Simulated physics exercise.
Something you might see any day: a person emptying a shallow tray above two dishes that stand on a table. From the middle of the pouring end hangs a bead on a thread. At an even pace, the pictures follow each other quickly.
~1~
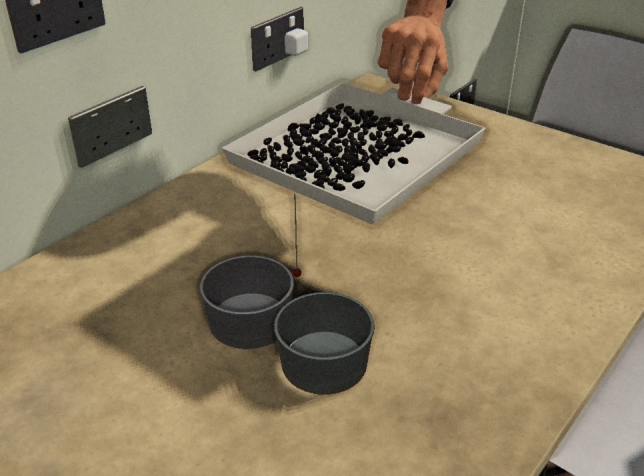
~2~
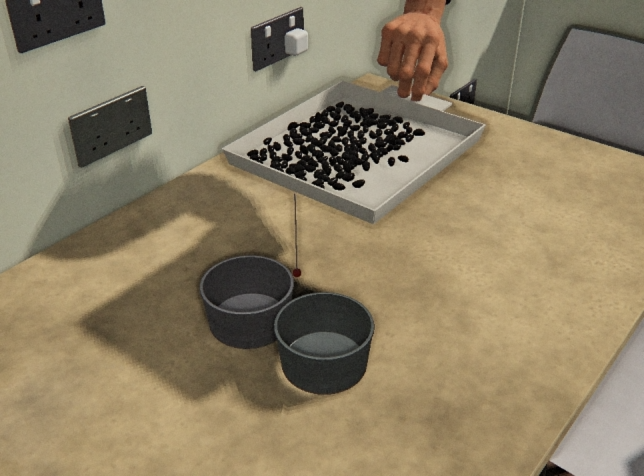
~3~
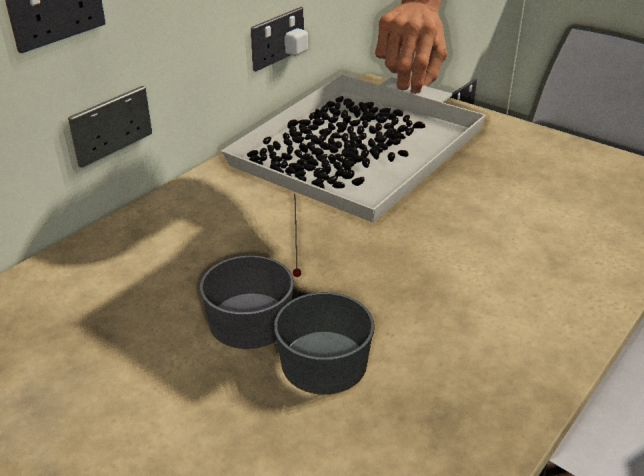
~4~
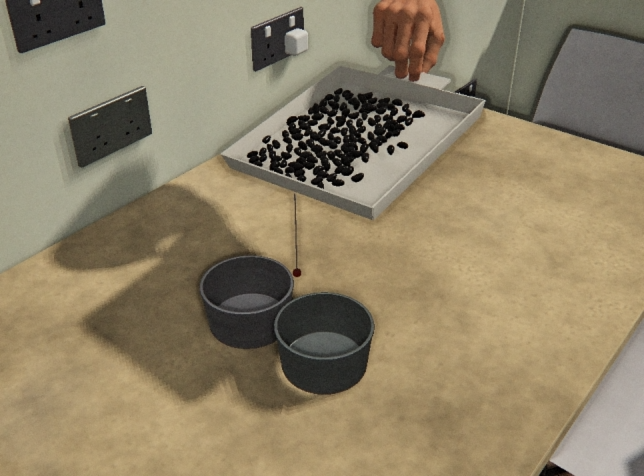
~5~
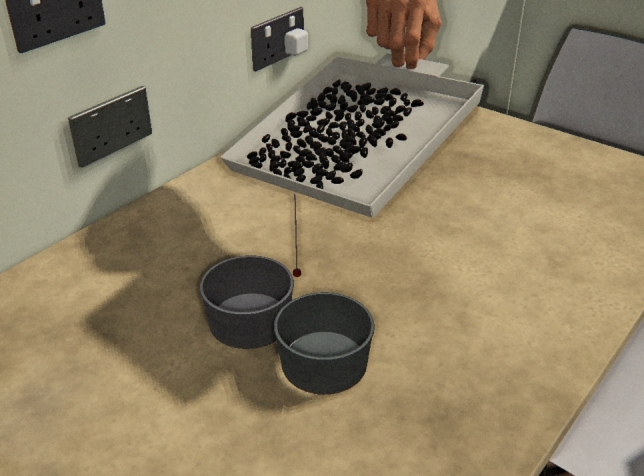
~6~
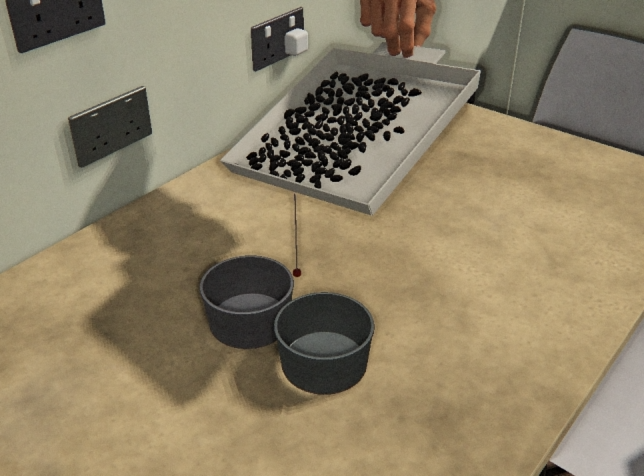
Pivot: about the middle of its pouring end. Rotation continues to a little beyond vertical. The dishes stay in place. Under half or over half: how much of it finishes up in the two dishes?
Over half.
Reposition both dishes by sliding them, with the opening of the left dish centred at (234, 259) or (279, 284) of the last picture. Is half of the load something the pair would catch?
The first try: Above a half. The second: Not half.
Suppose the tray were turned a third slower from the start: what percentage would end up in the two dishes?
Estimated share: Some 60%.
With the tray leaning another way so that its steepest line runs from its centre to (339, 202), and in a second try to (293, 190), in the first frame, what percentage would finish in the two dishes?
Lab note: Try 1 = 60 %, try 2 = 70 %.
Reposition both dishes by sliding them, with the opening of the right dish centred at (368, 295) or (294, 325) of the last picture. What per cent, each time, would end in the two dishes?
It would be near 10 per cent first and near 70 per cent second.
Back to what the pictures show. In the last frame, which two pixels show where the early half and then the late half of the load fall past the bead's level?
Starting near (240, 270), moving on to near (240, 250).
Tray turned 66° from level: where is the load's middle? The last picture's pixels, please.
Somewhere near pixel (280, 132).
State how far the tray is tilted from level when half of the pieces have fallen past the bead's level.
It is at around 115 degrees.
Soon after the last picture, tray tipped steeply; all on the tray.
A little later, tray tipped past a quarter turn; about half on the tray; a small part in the left dish; a stray few outside both; about a third in the air.
Later still, tray tipped past a quarter turn; about two thirds in the left dish; about a third outside both.
At rest, tray tipped past a quarter turn; none in the right dish; about two thirds in the left dish; about a third outside both.
